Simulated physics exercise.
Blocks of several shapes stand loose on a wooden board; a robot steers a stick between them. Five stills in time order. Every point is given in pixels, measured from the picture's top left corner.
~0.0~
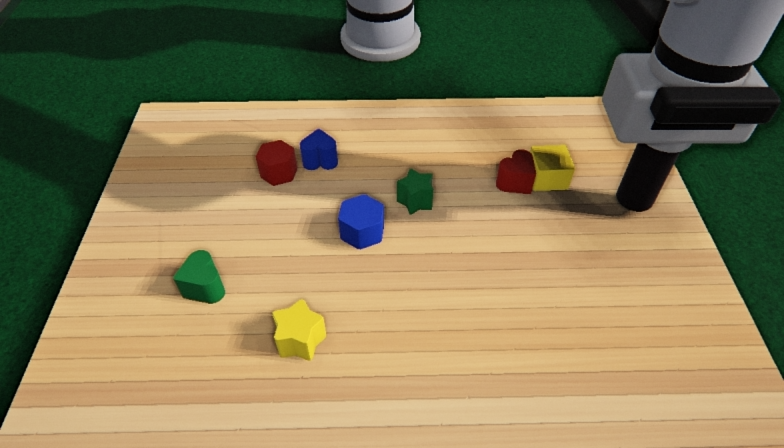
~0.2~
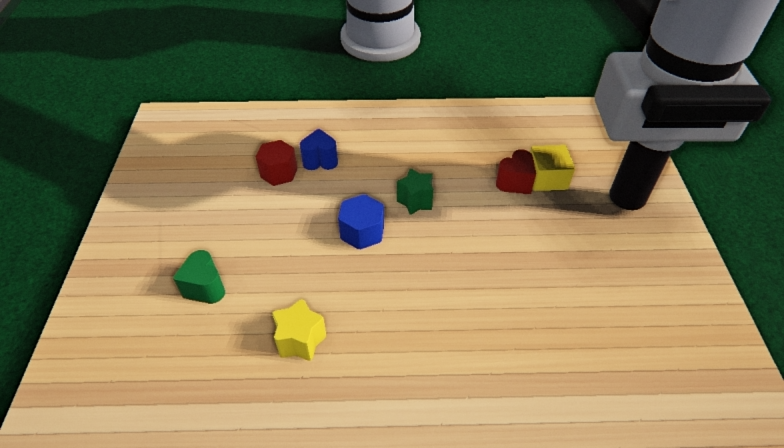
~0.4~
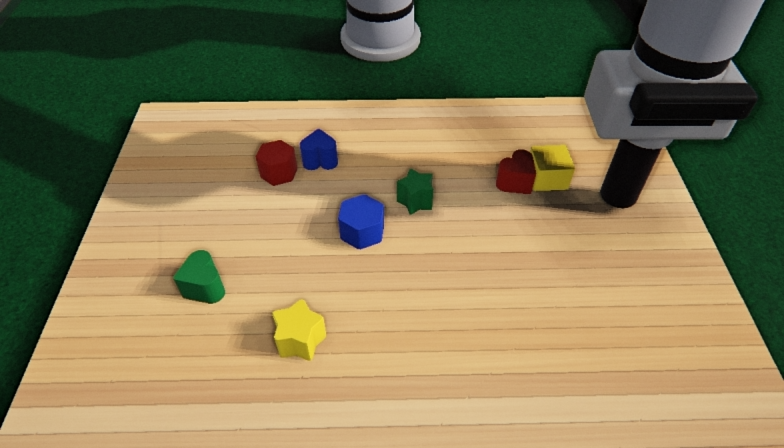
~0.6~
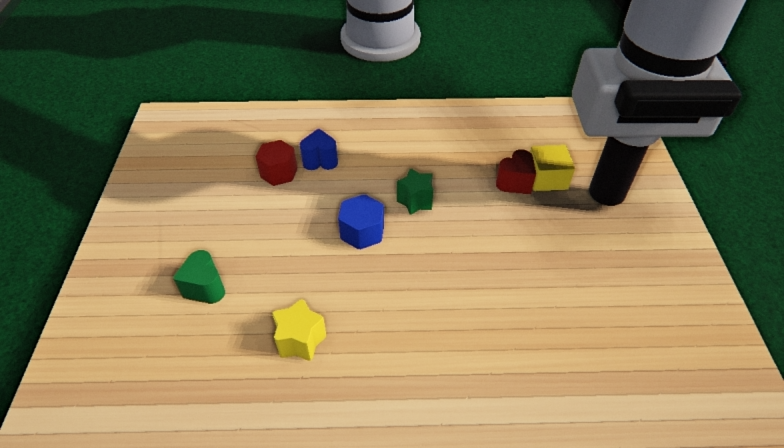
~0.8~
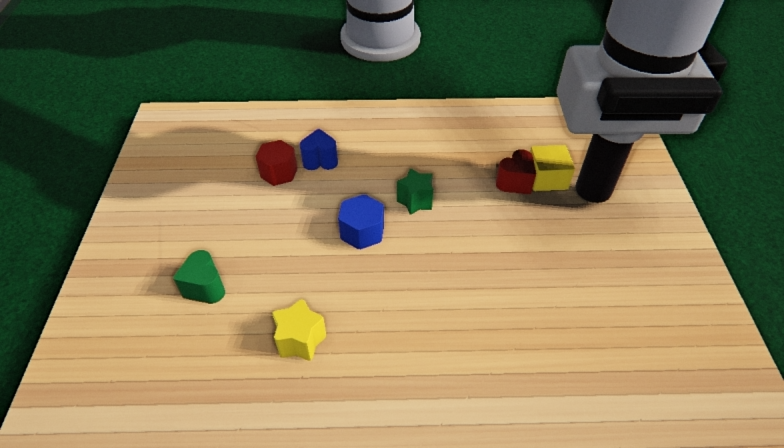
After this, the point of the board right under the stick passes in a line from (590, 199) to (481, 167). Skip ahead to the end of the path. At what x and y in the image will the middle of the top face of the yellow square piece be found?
Just about (483, 124).
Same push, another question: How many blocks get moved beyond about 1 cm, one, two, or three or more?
Going by the path, two blocks will move.
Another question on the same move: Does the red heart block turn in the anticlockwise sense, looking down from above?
My answer is yes.
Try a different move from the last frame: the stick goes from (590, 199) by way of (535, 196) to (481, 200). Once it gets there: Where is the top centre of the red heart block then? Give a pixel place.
I predict (489, 154).
The first path, step by step. One third of the way, stick (553, 181); red heart block (488, 154), turned 20° anticlockwise; yellow square piece (522, 147).
Two thirds of the way, stick (516, 170); red heart block (473, 151), turned 35° anticlockwise; yellow square piece (497, 133), turned 40° clockwise.
At the end, stick (482, 160); green star block in place; red heart block (446, 147), turned 55° anticlockwise; yellow square piece (483, 124), turned 95° clockwise.
